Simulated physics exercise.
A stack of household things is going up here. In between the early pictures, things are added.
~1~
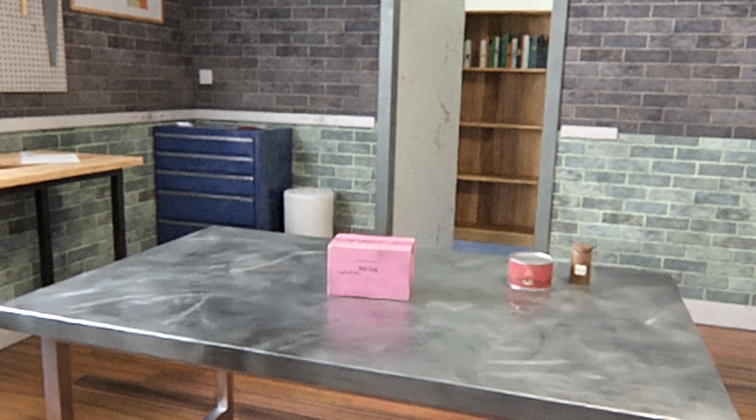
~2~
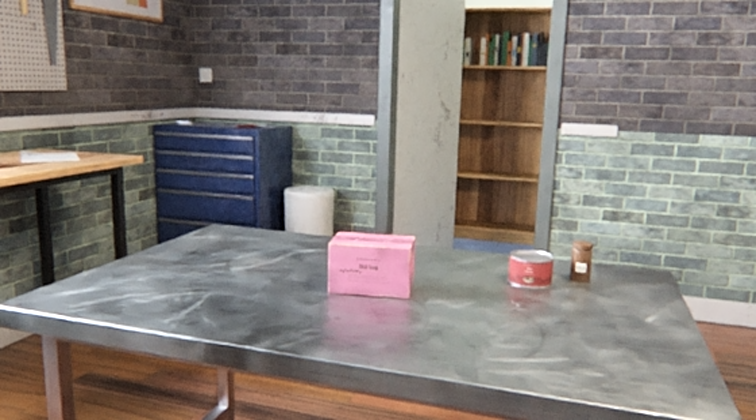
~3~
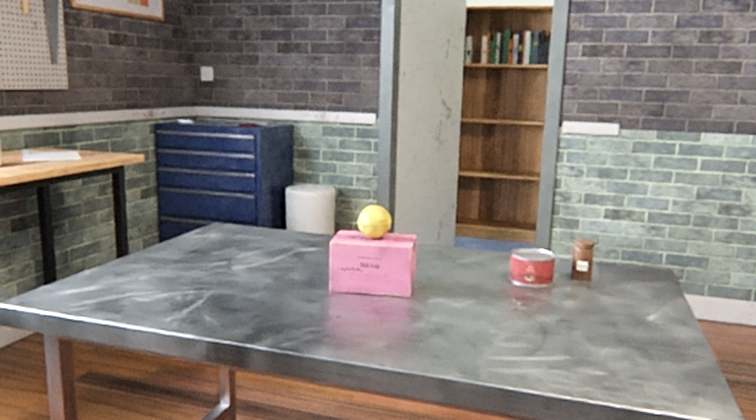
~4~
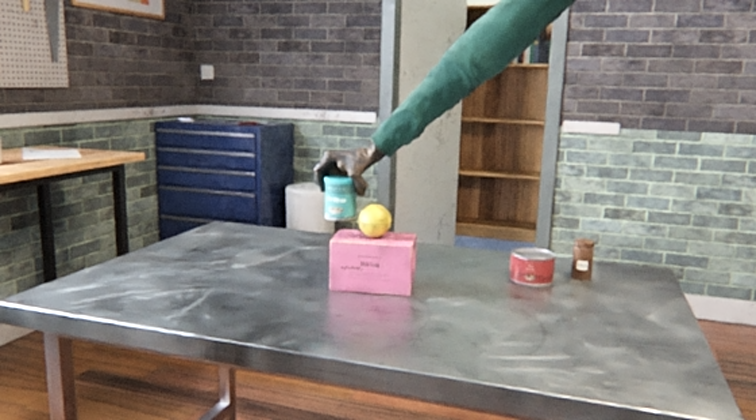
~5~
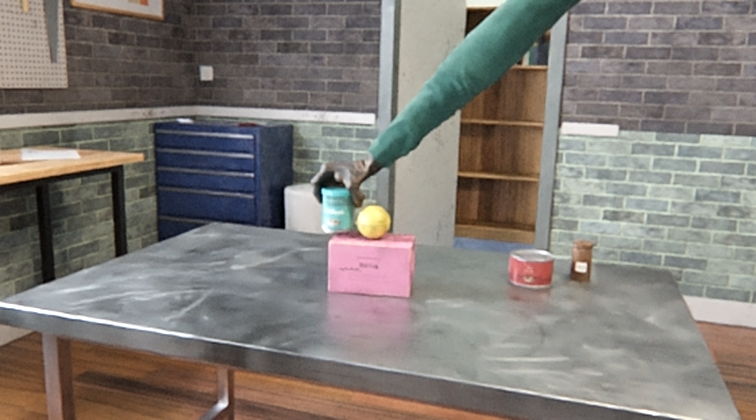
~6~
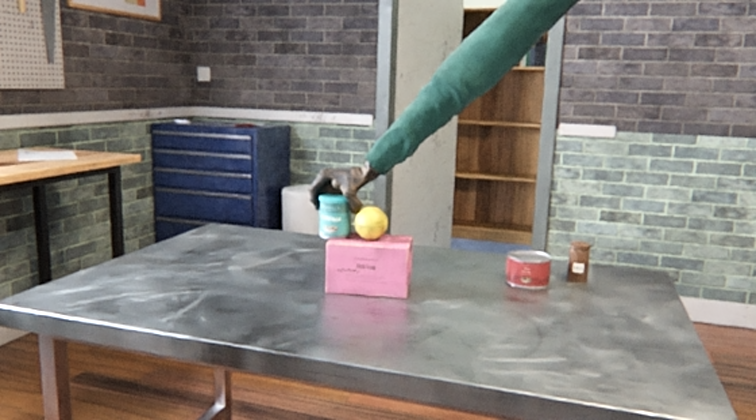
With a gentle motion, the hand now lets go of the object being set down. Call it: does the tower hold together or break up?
It holds together.
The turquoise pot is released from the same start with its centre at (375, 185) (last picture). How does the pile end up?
Next, the heap comes down.
Then, 0.30 s on from there, no change.
Then, 0.70 s on from there, turquoise pot resting near (336, 216).
In the end, all 5 unmoved. At the end, from the last picture's camera, turquoise pot near (336, 216). The pile stays up.
